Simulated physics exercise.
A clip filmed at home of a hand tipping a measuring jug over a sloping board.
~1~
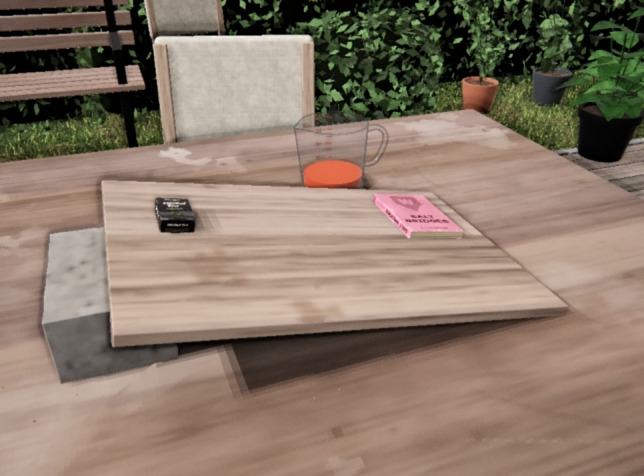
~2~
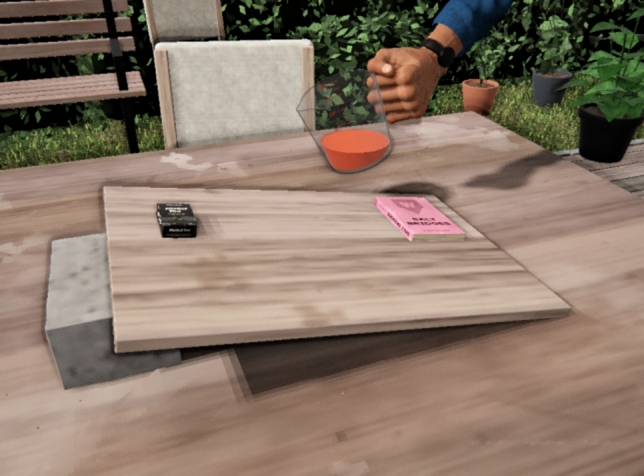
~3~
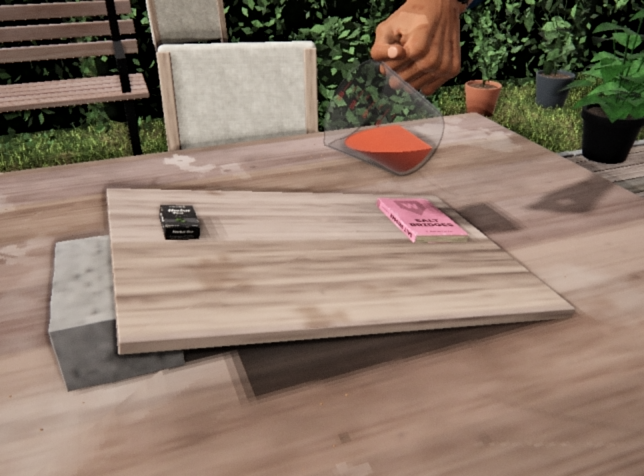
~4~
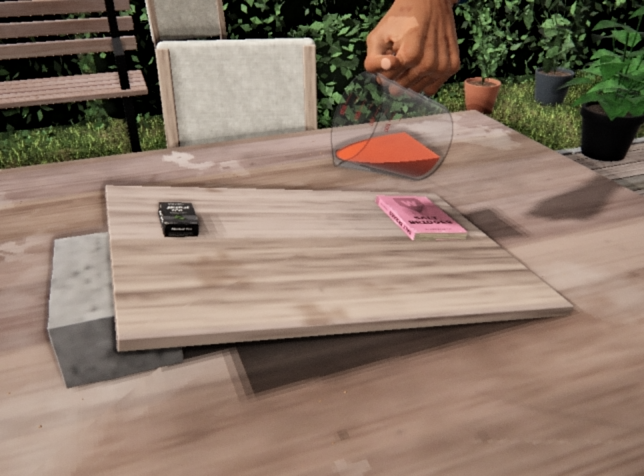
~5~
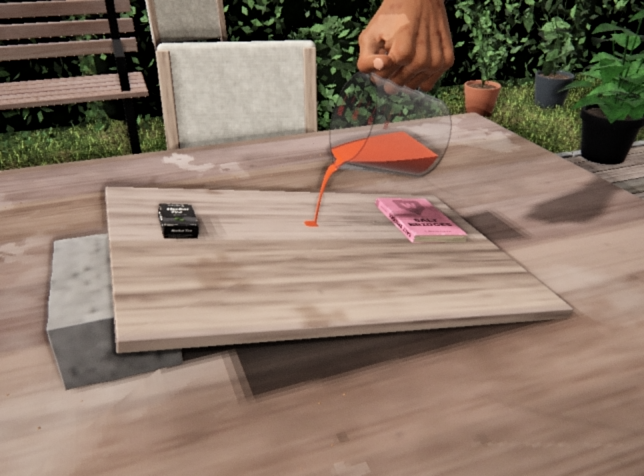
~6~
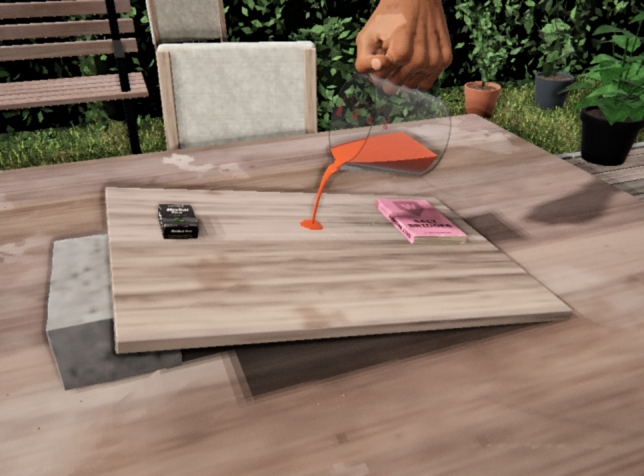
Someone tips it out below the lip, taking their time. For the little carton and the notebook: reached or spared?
Little carton, spared; notebook, reached.
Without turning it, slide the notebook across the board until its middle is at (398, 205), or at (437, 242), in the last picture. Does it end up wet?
In the first try it is reached; in the second it ends up in the puddle.
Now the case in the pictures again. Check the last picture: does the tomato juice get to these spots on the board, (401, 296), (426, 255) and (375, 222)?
Going in the order asked, the first spot is outside the spill, the second is inside the spill and the third is inside the spill.
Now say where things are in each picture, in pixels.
In the first picture, the board slopes down to the right; measuring jug (333, 153) about a quarter full; little carton (174, 215); notebook (416, 215).
In the second picture, measuring jug (349, 121) tipped 20° with all of its load; little carton (176, 220).
In the third picture, measuring jug (384, 120) tipped 55° with all of its load; notebook (420, 219).
In the fourth picture, the board slopes down to the right; measuring jug (390, 129) tipped 65° with all of its load; little carton (178, 219).
In the fifth picture, the first of it lands; measuring jug (388, 128) tipped 70° with all of its load; notebook (419, 219).
In the sixth picture, the first of it lands; measuring jug (388, 127) tipped 70° with all of its load; little carton (178, 221); notebook (419, 220).
Shortly, it runs down to the right; the little carton is still dry; the notebook is wet along its edge.
Then, it runs down to the right and off the end; the little carton is still dry; the notebook is wet along its edge.
At the finish, it runs down to the right and off the end; the little carton is still dry; the notebook is wet along its edge.
